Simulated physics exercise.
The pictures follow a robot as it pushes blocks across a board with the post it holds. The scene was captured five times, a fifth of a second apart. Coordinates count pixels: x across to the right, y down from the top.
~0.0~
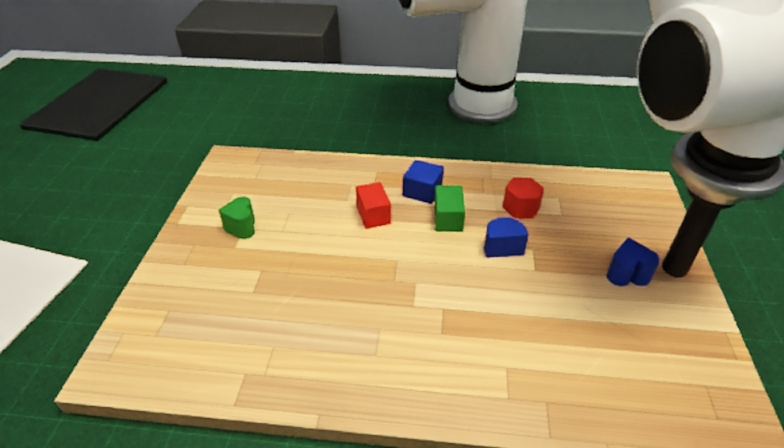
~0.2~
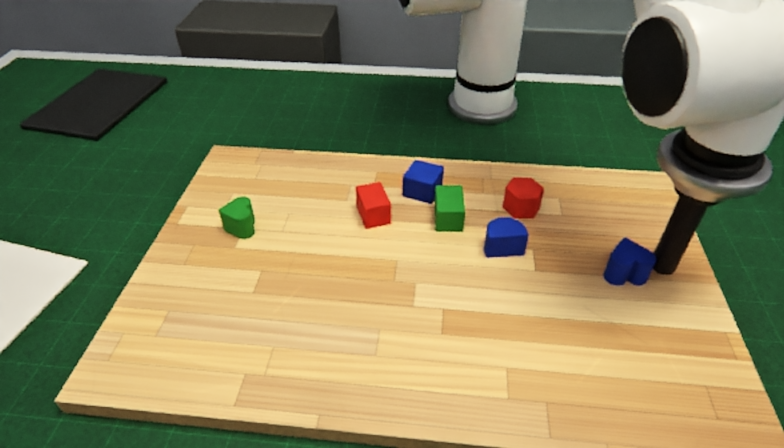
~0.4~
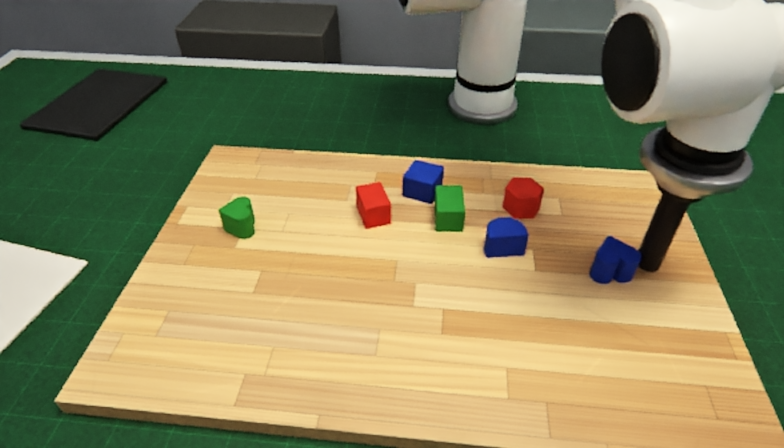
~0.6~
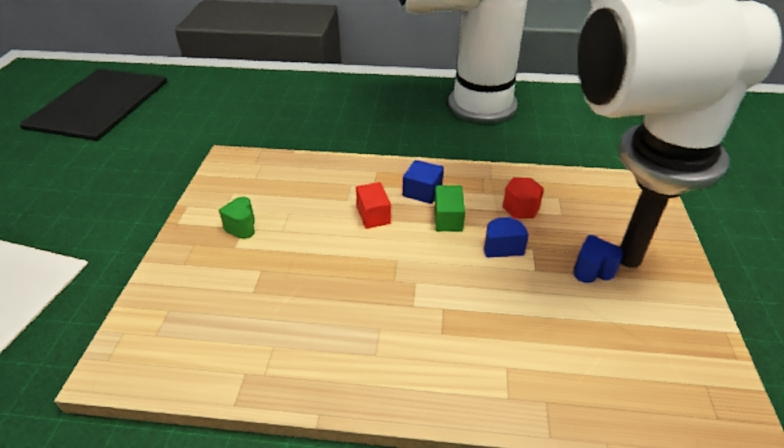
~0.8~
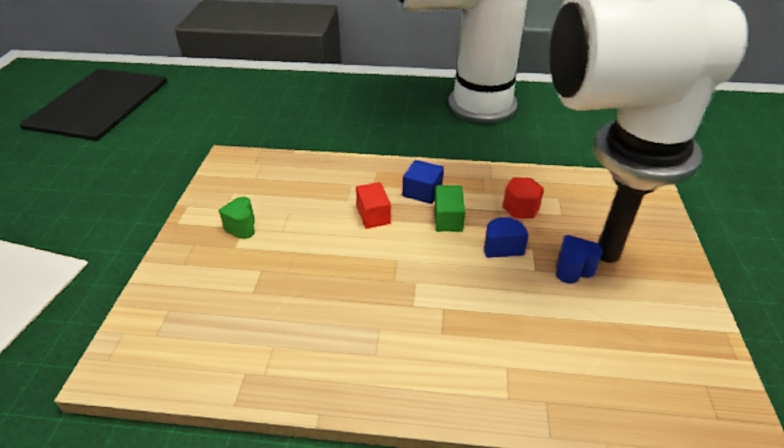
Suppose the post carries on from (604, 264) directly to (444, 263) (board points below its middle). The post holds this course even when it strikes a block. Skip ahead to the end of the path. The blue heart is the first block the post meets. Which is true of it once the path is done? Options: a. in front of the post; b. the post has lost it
b.
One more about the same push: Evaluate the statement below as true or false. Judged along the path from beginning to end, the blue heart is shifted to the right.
This is false.
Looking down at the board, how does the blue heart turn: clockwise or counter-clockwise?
My answer: Anticlockwise.
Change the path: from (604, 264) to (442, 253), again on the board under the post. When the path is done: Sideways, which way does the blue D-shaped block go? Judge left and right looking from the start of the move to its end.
It's going to go right.
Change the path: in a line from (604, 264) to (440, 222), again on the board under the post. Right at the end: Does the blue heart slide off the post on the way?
The answer is yes.
The first path, step by step. One third of the way, post (553, 254); blue heart (529, 255), turned 25° anticlockwise.
Two thirds of the way, post (498, 254); blue D-shaped block (503, 224); blue heart (496, 266), turned 95° anticlockwise.
At the end, post (445, 253); green rectangle in place; blue D-shaped block (503, 224); blue heart (495, 267), turned 100° anticlockwise.
